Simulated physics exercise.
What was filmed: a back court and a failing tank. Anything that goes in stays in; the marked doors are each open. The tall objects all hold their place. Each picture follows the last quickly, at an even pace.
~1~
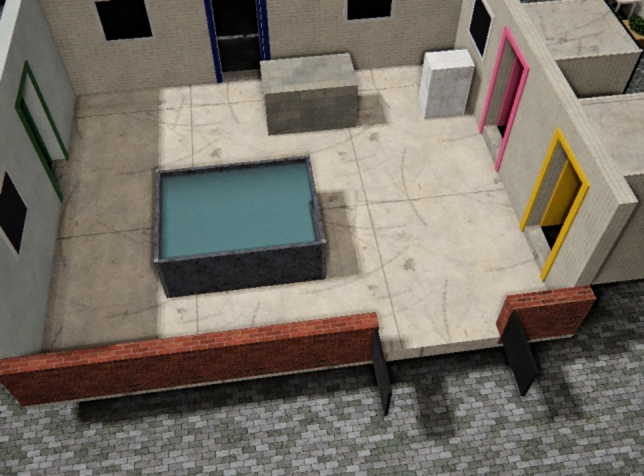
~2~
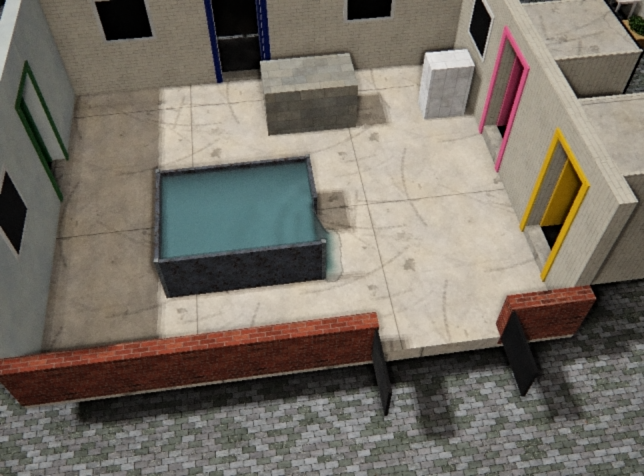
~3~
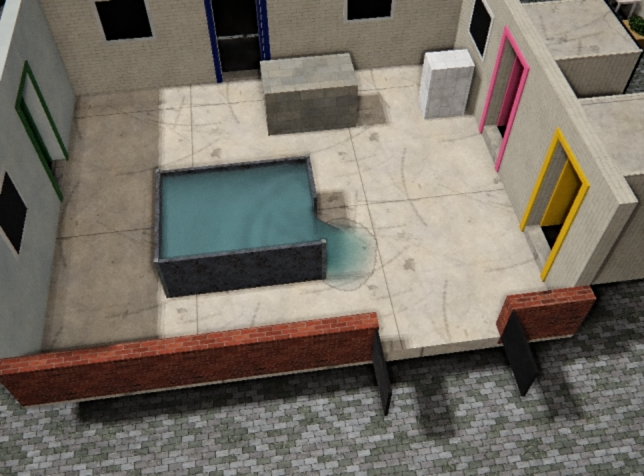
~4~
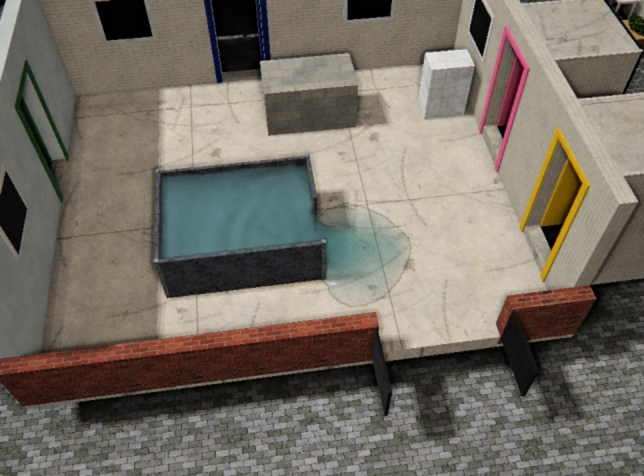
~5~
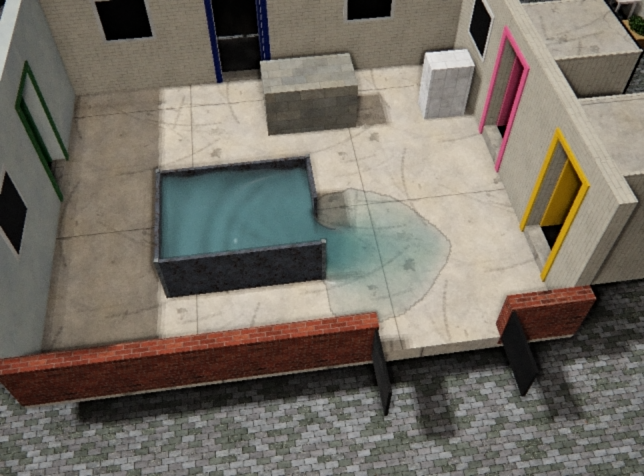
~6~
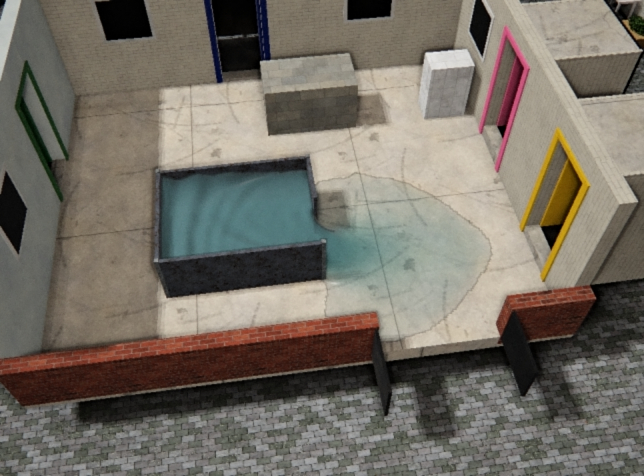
Water poured out through a gap in the right side of the dark tank and spread across the pale courtyard floor, fanning out to the right toward the yellow doorway while ripples crossed the tank.
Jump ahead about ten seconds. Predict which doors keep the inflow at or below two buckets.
As I see it, yellow door: Over the line on that one; green door: Not over the line on that one; blue door: Not over the line on that one; pink door: Not over the line on that one.
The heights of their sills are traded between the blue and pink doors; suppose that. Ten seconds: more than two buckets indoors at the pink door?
Well, the pink door ends up over.
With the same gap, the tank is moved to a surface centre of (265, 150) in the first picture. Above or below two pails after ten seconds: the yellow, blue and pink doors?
Here's how I see it: The yellow door gets past it, then the blue door doesn't reach it, and the pink door gets past it.
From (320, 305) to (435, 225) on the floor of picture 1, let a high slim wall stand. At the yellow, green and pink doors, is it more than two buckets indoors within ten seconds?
So here's the picture: Yellow doesn't get there, green doesn't get there, and pink gets past it.
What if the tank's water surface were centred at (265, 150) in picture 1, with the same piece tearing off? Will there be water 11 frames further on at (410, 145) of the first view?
That patch would be swamped, I'd say.
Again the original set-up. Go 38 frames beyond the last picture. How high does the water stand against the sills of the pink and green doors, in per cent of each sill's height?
Approx. 70 % followed by 0 %.
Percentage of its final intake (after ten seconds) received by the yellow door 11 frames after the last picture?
Some 40 per cent.
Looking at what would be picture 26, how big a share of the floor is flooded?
Roughly 35 per cent.
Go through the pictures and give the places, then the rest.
Still water in the water tank at (238, 209), in the first frame.
The front is at (328, 279), out from the gap at (318, 241), in the second frame.
The front is at (367, 236), out from the gap at (318, 244), in the third frame.
Water pours out at (318, 245) and has run to (405, 243), in the fourth frame.
The front is at (445, 253), out from the gap at (318, 245), in the fifth frame.
Water pours out at (318, 245) and has run to (486, 254), in the sixth frame.
A moment on, water covers 30 % of the floor; the yellow door under two buckets in, the green door not reached, the blue door not reached, the pink door not reached.
Next, water covers 30 % of the floor; the yellow door over two buckets in, the green door not reached, the blue door not reached, the pink door wet at the sill, nothing in.
Then, water covers 35 % of the floor; the yellow door far over two buckets in, the green door not reached, the blue door not reached, the pink door wet at the sill, nothing in.
Later, water covers 50 % of the floor; the yellow door far over two buckets in, the green door not reached, the blue door wet at the sill, nothing in, the pink door wet at the sill, nothing in.
In the end, water covers 75 % of the floor; the yellow door far over two buckets in, the green door wet at the sill, nothing in, the blue door wet at the sill, nothing in, the pink door wet at the sill, nothing in.
